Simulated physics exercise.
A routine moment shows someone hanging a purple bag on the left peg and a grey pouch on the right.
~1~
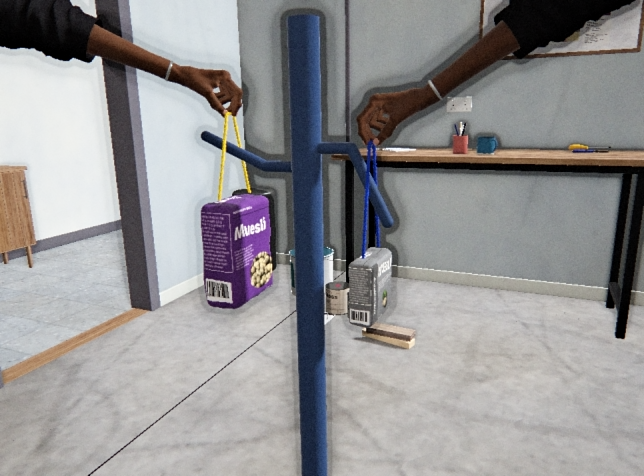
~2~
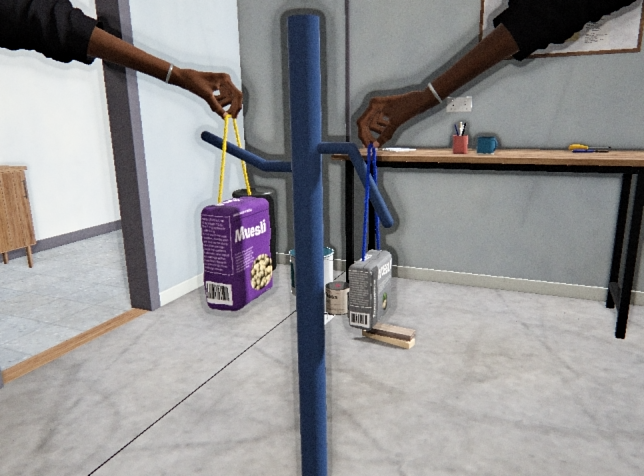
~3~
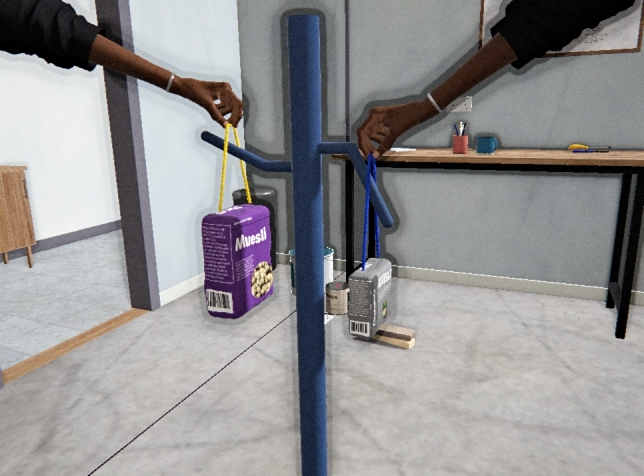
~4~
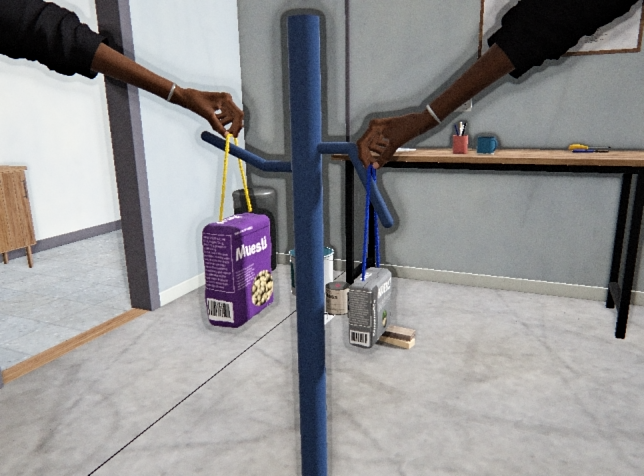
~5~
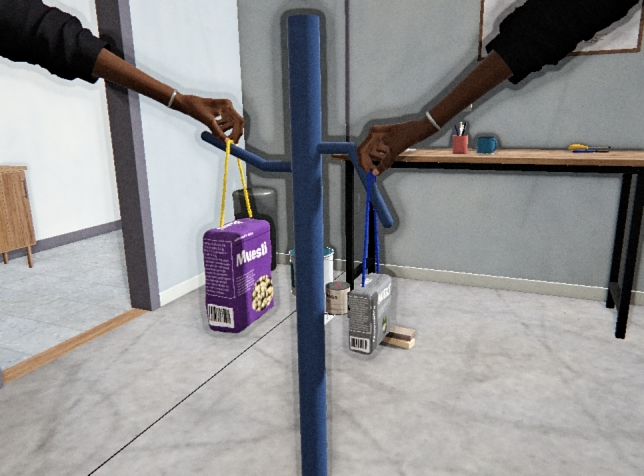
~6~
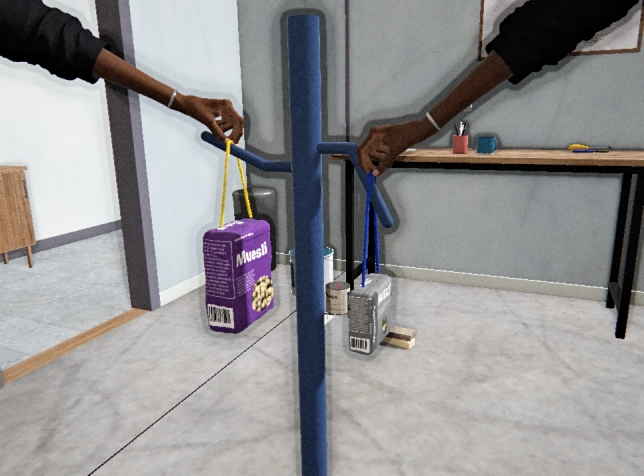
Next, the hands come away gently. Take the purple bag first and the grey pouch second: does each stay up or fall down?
Result: The purple bag stays up; the grey pouch falls down.
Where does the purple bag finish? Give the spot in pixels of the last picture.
In the last picture, close to (265, 294).
Then, 0.38 s on from there, purple bag still up near (252, 287); grey pouch on the floor.
Then, 0.70 s on from there, purple bag still up near (285, 296); grey pouch on the floor.
In the end, purple bag still up near (265, 294); grey pouch on the floor. The purple bag stays hanging and the grey pouch drops to the floor.
